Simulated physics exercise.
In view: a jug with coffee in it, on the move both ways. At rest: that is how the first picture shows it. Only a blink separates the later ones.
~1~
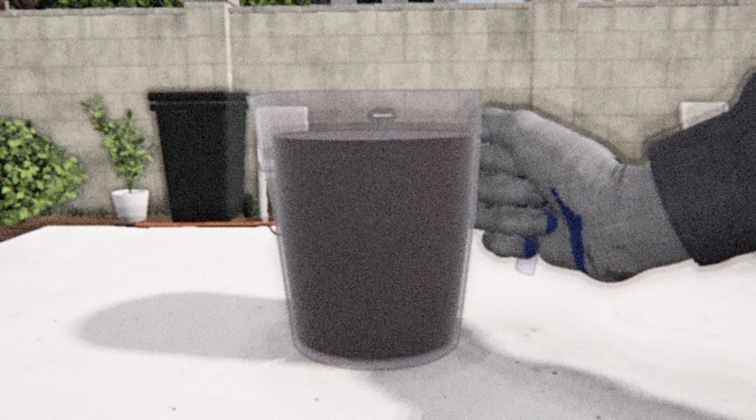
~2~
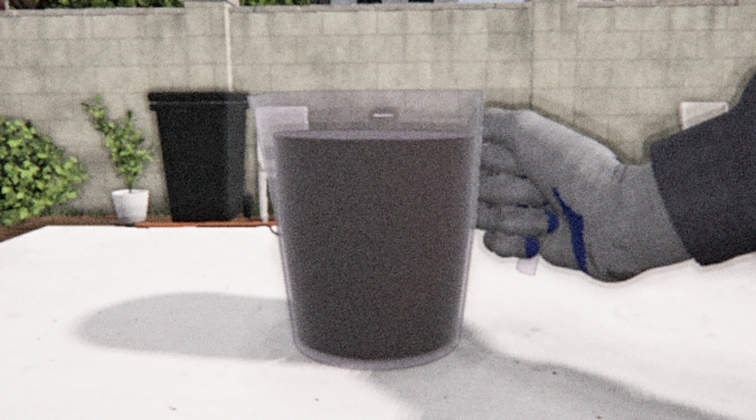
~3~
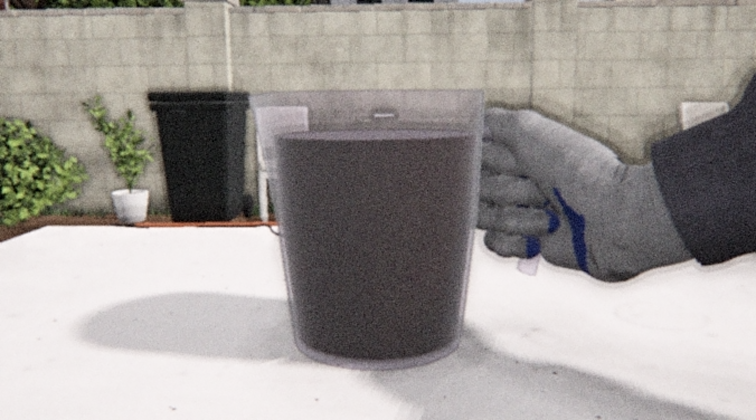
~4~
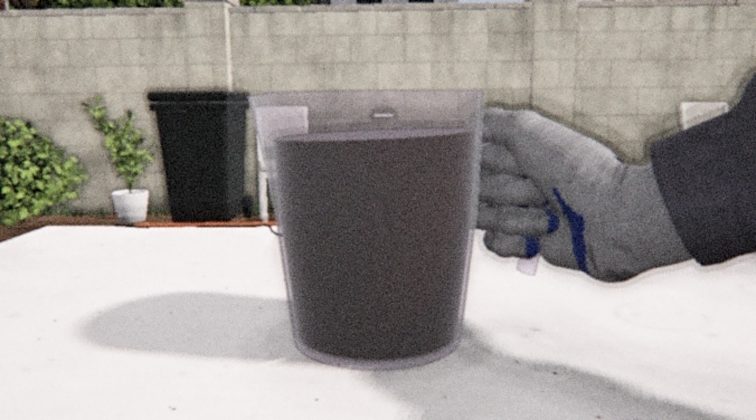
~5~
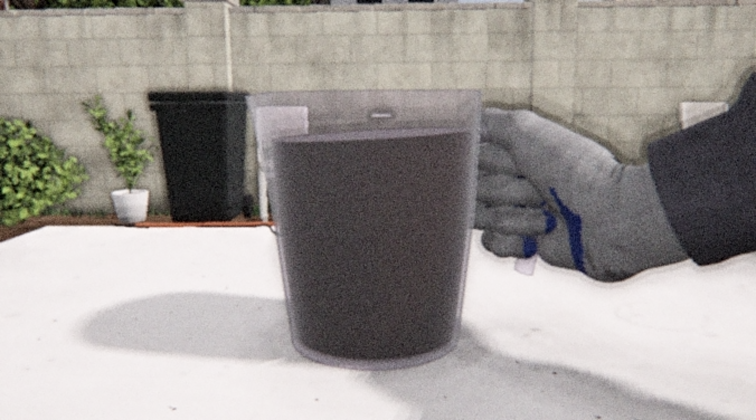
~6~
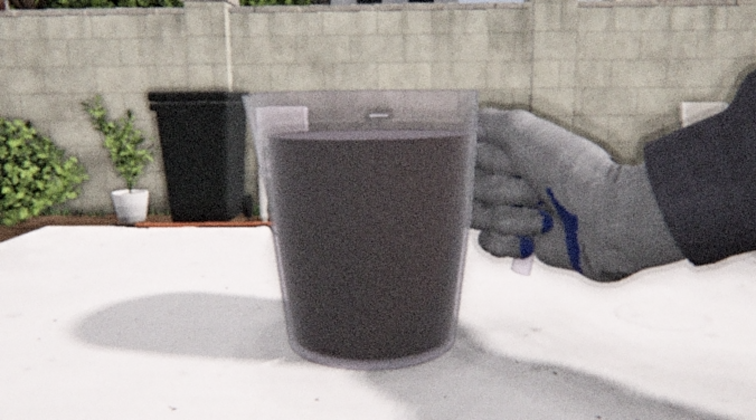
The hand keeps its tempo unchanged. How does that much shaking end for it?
It comes through intact.
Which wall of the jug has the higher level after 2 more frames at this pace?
On the left portion, then.
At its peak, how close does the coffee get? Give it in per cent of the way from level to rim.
40 in a hundred.
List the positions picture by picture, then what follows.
The first frame shows jug (375, 213) about three quarters full; at rest.
The second frame shows jug about three quarters full, surface at (375, 135); surface about level.
The third frame shows jug (376, 213) about three quarters full; surface about level.
The fourth frame shows jug about three quarters full, surface at (375, 135); surface about level.
The fifth frame shows jug (373, 213) about three quarters full; surface about level.
The sixth frame shows jug about three quarters full, surface at (369, 136); surface about level.
Next, the highest wave so far stays far below the rim.
After that, the highest wave so far climbs under half way to the rim.
Finally, the highest wave so far climbs under half way to the rim; nothing has left it.
